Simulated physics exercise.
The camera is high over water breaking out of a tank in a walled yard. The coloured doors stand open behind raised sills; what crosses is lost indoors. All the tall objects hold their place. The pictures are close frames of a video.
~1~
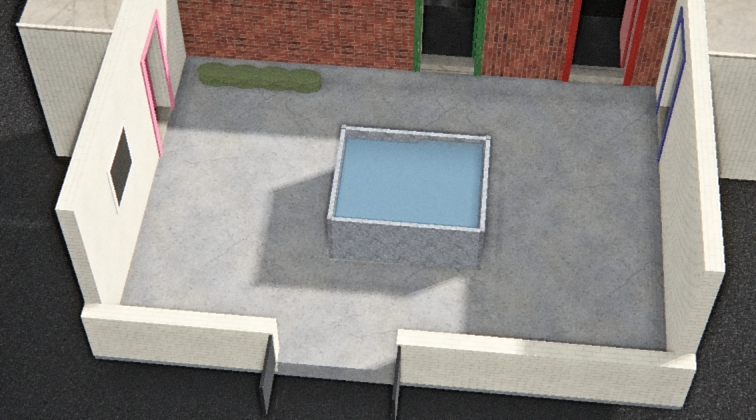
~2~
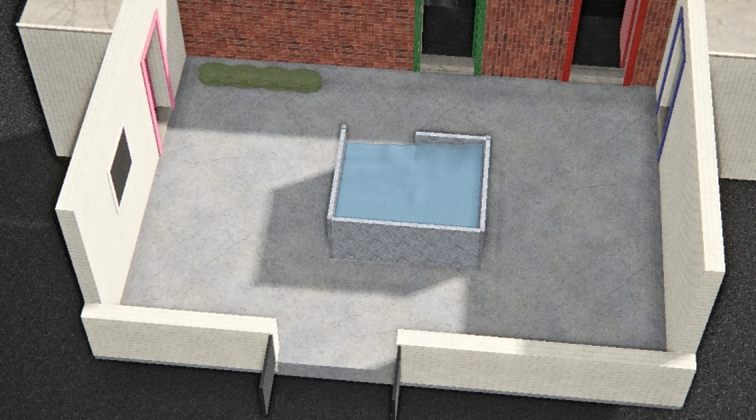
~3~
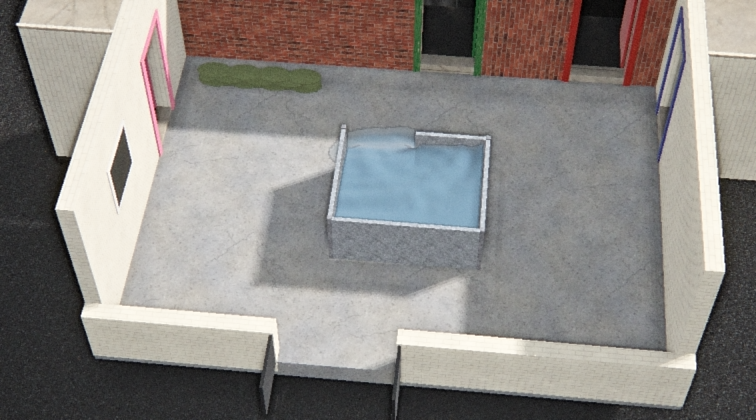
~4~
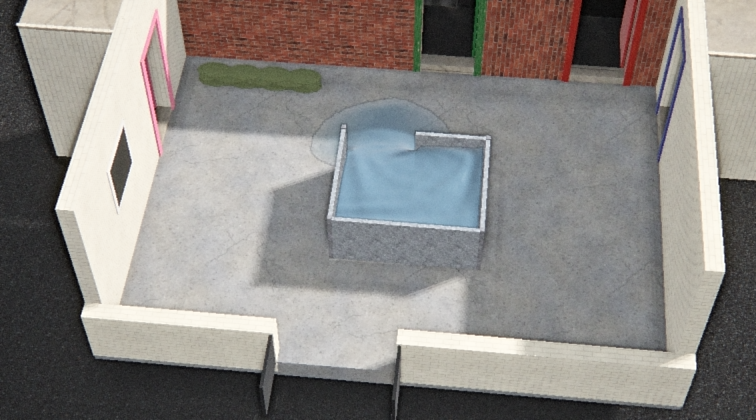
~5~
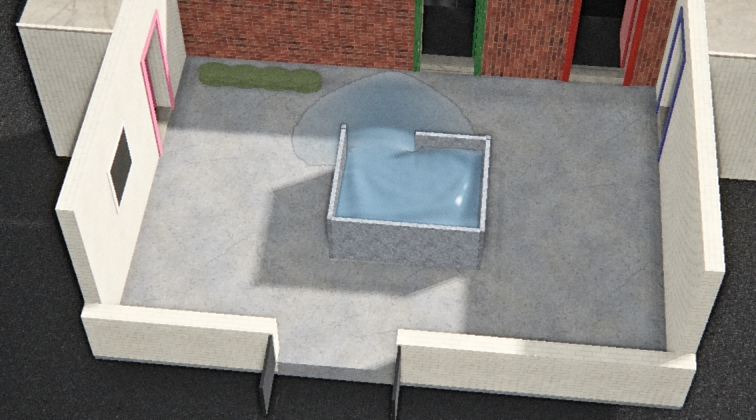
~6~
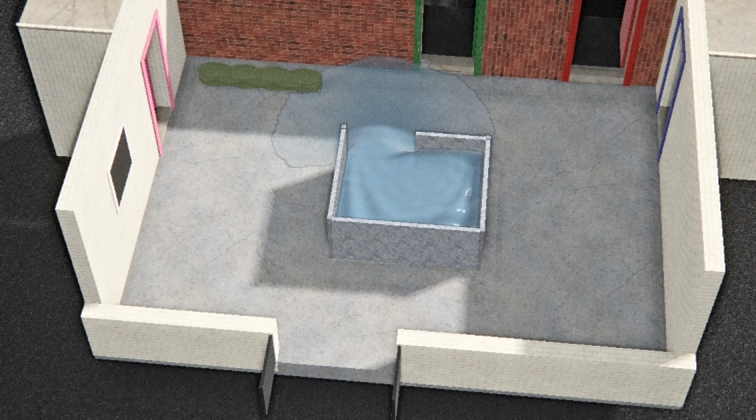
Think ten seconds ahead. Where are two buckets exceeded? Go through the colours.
The pink door floods; the blue door holds within the limit; the green door floods; the red door holds within the limit.
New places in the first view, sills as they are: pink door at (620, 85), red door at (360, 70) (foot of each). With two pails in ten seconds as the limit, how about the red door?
Then: The red door lets more in.
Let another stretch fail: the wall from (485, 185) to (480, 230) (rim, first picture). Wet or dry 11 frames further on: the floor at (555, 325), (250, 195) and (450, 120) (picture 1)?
In that order: Under water, clear, not flooded.
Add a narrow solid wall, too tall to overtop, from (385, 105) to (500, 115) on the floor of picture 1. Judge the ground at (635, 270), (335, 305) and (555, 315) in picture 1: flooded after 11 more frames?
One after the other: No water, no water, dry.
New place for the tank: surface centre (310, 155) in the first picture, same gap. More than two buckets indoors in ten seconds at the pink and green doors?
Then: Pink door goes over, green door takes less.
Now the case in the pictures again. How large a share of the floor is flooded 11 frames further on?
Near 30 in a hundred.
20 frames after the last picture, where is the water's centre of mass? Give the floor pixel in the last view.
At about (382, 147).
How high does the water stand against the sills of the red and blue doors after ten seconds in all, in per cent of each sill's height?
Roughly 40 per cent, then 20 per cent.
A moment on, water covers 20 % of the floor; the pink door not reached, the blue door not reached, the green door over two buckets in, the red door not reached.
Next, water covers 30 % of the floor; the pink door under two buckets in, the blue door not reached, the green door far over two buckets in, the red door wet at the sill, nothing in.
Then, water covers 50 % of the floor; the pink door over two buckets in, the blue door wet at the sill, nothing in, the green door far over two buckets in, the red door wet at the sill, nothing in.
Later, water covers 80 % of the floor; the pink door far over two buckets in, the blue door wet at the sill, nothing in, the green door far over two buckets in, the red door wet at the sill, nothing in.
In the end, water covers 95 % of the floor; the pink door far over two buckets in, the blue door wet at the sill, nothing in, the green door far over two buckets in, the red door wet at the sill, nothing in.
